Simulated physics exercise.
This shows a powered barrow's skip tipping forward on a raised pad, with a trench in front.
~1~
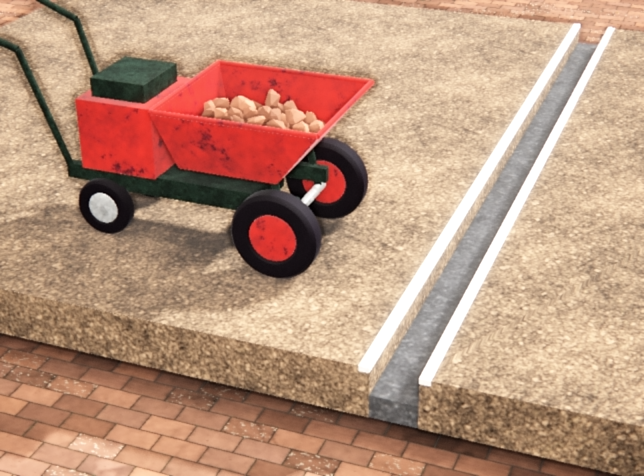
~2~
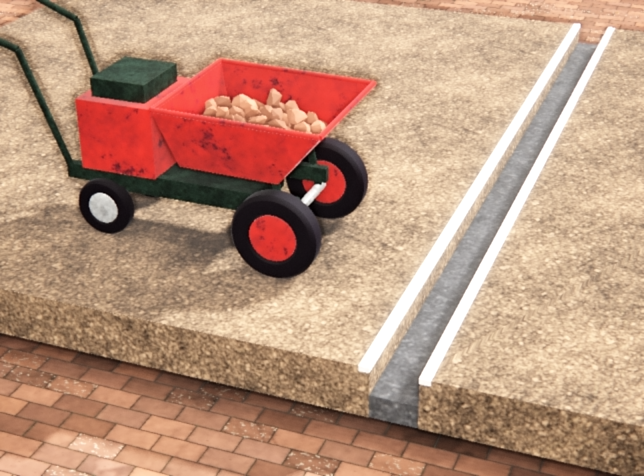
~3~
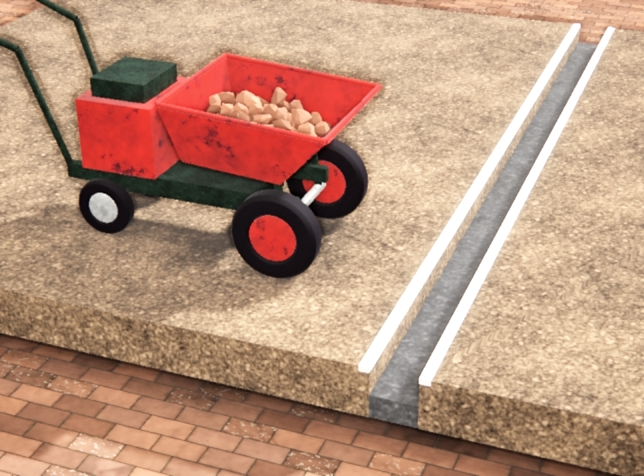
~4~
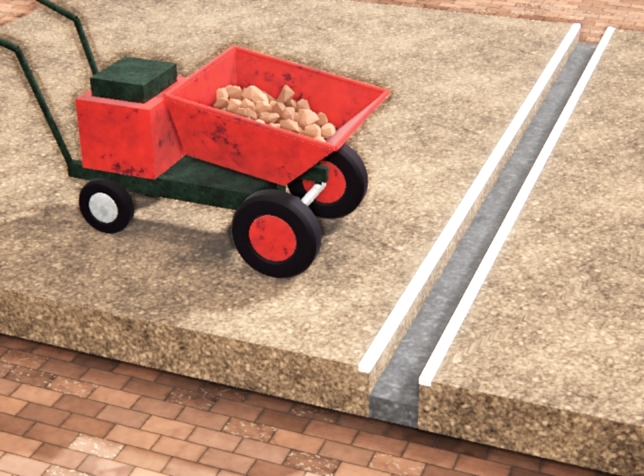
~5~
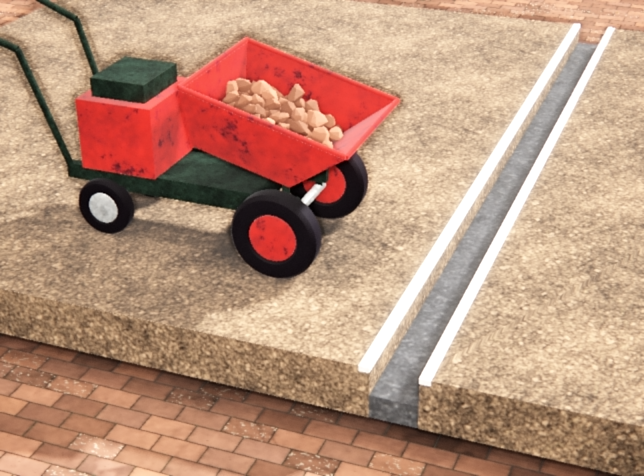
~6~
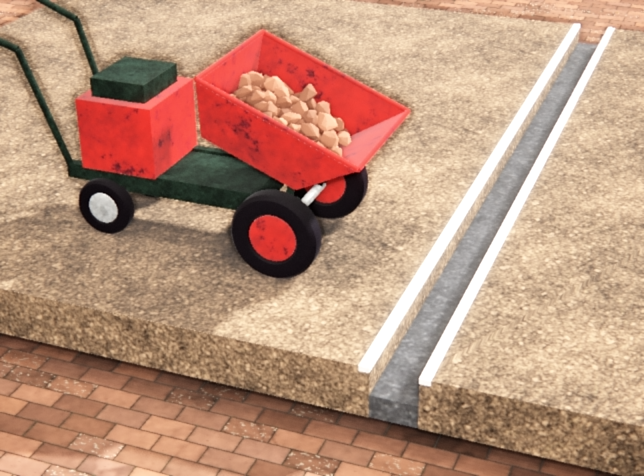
A red powered barrow with dark green handles and frame stands at the left on a raised, speckled tan pad edged by reddish brick paving, seen from above at an angle. Pinkish-tan rubble sits in its skip, and a narrow grey trench with white edges crosses the pad at right. The skip barely shifts at first, then tilts steadily forward to the right, its back rising, while the wheels and camera stay still.
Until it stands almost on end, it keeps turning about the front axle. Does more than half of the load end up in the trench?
The share in the trench is above half.
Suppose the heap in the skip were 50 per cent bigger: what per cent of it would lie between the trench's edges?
It would be around 60 per cent.
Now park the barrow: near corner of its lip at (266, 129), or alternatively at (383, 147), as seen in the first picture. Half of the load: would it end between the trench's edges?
First: A minority of it. Second: A minority of it.
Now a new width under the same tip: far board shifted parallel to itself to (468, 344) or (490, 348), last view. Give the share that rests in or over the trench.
Roughly 80 % and 90 %.
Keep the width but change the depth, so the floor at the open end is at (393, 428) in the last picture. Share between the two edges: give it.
I'd guess close to 90 percent.
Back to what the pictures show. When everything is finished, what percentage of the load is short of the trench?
10 %.
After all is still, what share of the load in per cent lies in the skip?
It is some 15 percent.
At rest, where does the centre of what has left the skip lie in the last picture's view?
Roughly at (450, 277).
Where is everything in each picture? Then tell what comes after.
In the first picture, lip of the skip near (317, 137), level; top of the load near (237, 123), lumps of rubble; first edge of the trench near (388, 327); far edge near (446, 339), the trench under half as wide as the skip, and about half as deep as wide.
In the second picture, lip of the skip near (319, 138), tipped barely; top of the load near (238, 122).
In the third picture, lip of the skip near (326, 142), tipped barely; top of the load near (242, 120).
In the fourth picture, lip of the skip near (335, 148), tipped a little; top of the load near (248, 108).
In the fifth picture, lip of the skip near (346, 157), tipped clearly; top of the load near (257, 103).
In the sixth picture, lip of the skip near (358, 170), tipped clearly; top of the load near (253, 101); first edge of the trench near (388, 327); far edge near (446, 339).
Shortly afterwards, skip tipped steeply; the whole lot in the skip.
Next, skip tipped right over; the bulk in the skip; a little short of the trench; a little in or heaped over the trench; only a few beyond it.
Some moments later, skip tipped right over; near a quarter in the skip; a little short of the trench; near two thirds in or heaped over the trench; a little beyond it.
In the end, skip tipped right over; a little in the skip; a little short of the trench; near two thirds in or heaped over the trench; only a few beyond it.
